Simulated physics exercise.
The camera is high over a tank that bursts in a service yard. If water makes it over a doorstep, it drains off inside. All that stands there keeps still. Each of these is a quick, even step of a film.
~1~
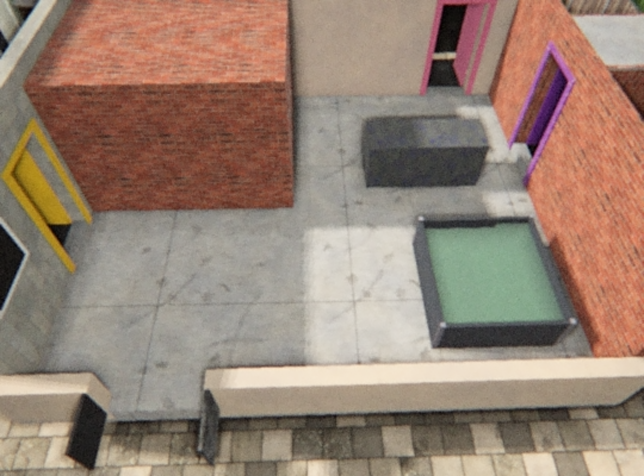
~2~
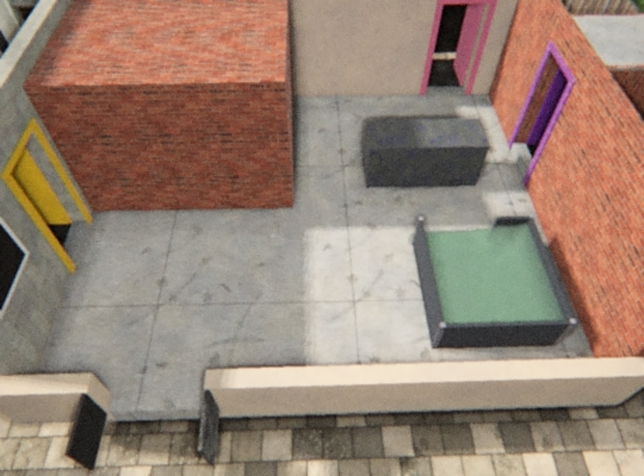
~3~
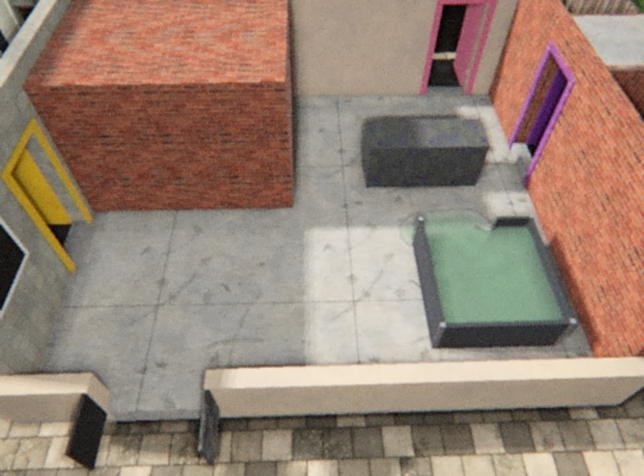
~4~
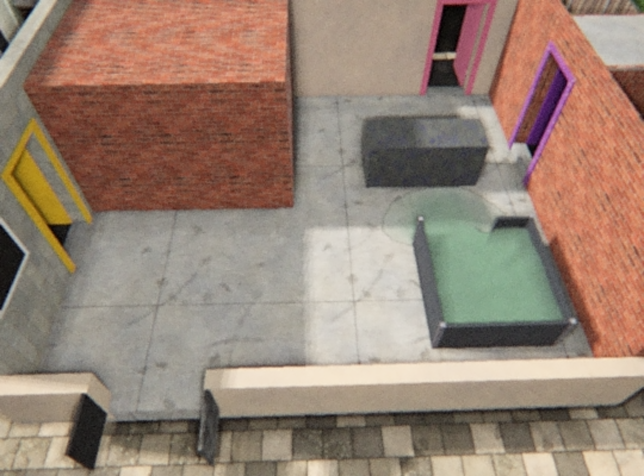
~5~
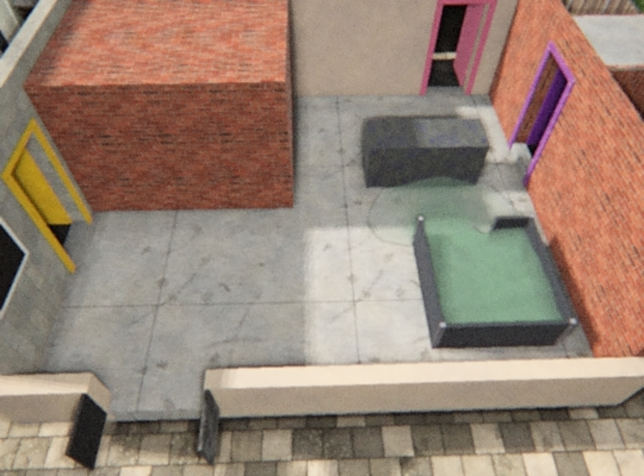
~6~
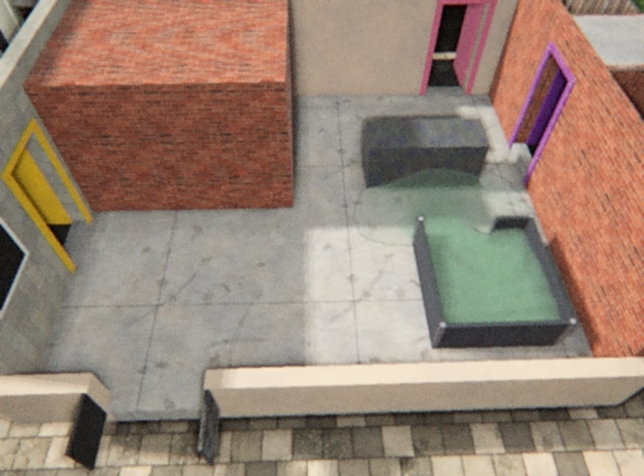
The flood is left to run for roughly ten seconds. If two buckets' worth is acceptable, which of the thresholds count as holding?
The yellow door counts as holding, the pink door does not count, the purple door counts as holding.
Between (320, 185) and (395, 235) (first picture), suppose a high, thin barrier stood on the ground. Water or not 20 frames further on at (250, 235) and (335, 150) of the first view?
Note: Point one left unsoaked, point two drenched.
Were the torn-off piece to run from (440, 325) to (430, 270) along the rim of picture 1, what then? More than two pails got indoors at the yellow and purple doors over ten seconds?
The yellow one exceeds it; the purple one falls short.
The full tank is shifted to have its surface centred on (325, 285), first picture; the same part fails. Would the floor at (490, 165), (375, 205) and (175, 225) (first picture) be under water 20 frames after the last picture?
Spot by spot, in the order asked: Untouched, swamped, swamped.
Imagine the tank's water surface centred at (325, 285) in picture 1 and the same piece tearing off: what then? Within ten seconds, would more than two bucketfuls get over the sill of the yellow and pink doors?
So, yellow door surpasses the cutoff, and as for pink door, it surpasses the cutoff.
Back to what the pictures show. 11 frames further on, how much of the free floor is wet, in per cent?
Near 25 in a hundred.
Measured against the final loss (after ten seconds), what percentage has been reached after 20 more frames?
Around 10 percent.
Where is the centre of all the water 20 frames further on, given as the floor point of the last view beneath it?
Somewhere near (424, 228).
A moment on, water covers 15 % of the floor; the yellow door not reached, the pink door not reached, the purple door wet at the sill, nothing in.
Next, water covers 25 % of the floor; the yellow door not reached, the pink door not reached, the purple door under two buckets in.
Then, water covers 60 % of the floor; the yellow door not reached, the pink door under two buckets in, the purple door under two buckets in.
Later, water covers 90 % of the floor; the yellow door wet at the sill, nothing in, the pink door over two buckets in, the purple door under two buckets in.
In the end, water covers 100 % of the floor; the yellow door wet at the sill, nothing in, the pink door over two buckets in, the purple door under two buckets in.
